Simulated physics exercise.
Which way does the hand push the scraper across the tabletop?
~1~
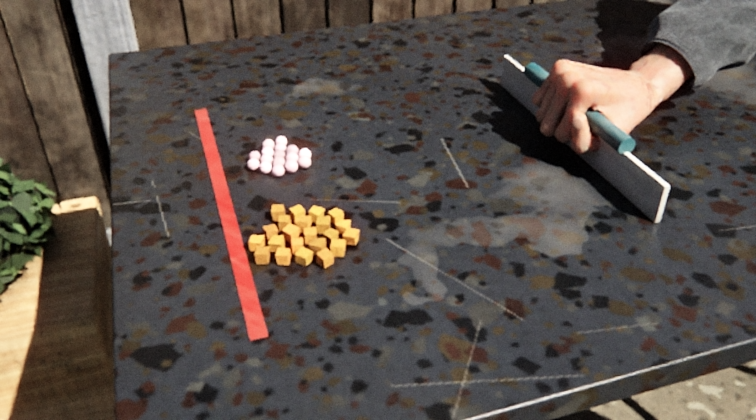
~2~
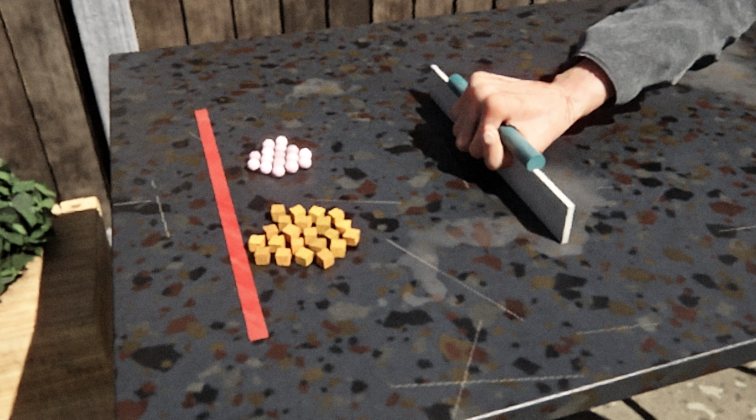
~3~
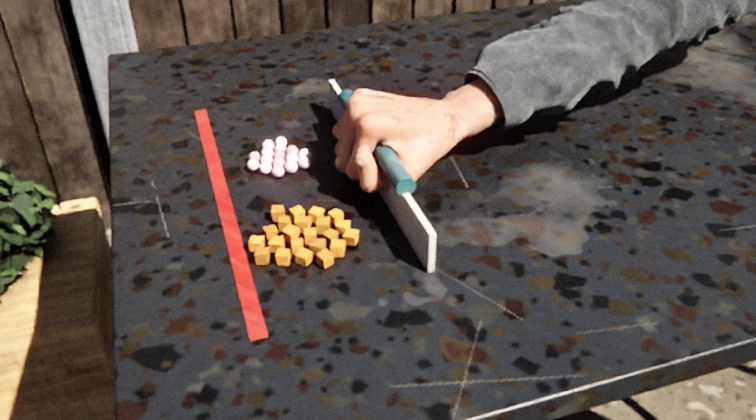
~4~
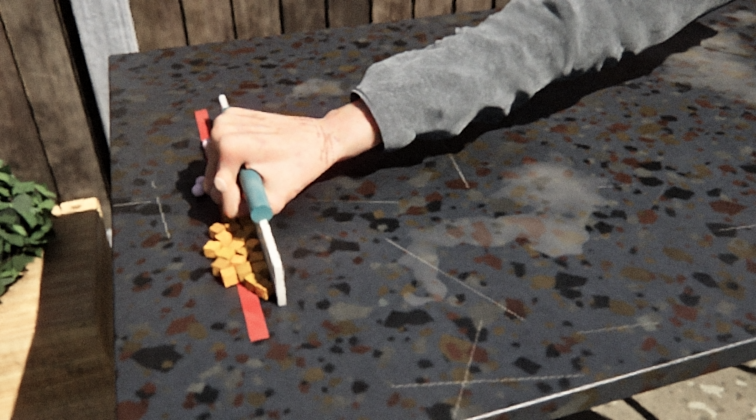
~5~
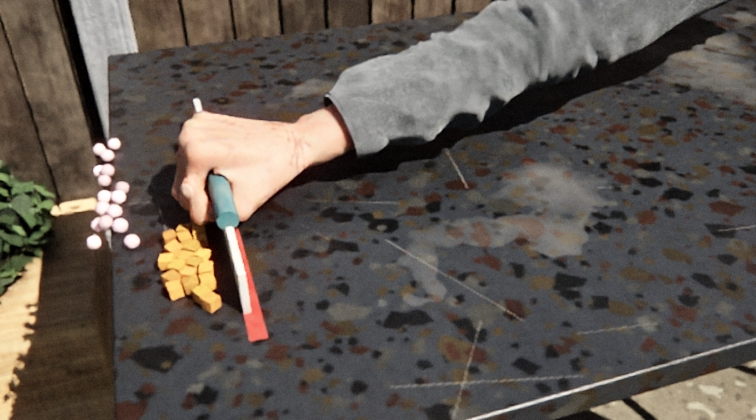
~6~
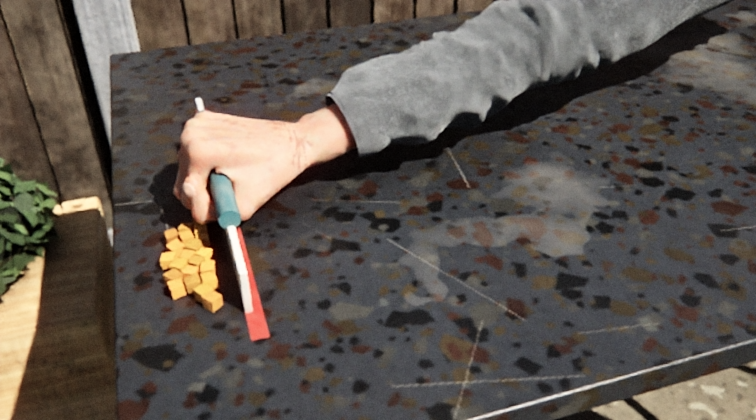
The hand pushes the scraper to the left, until it stops at the strip of red tape.
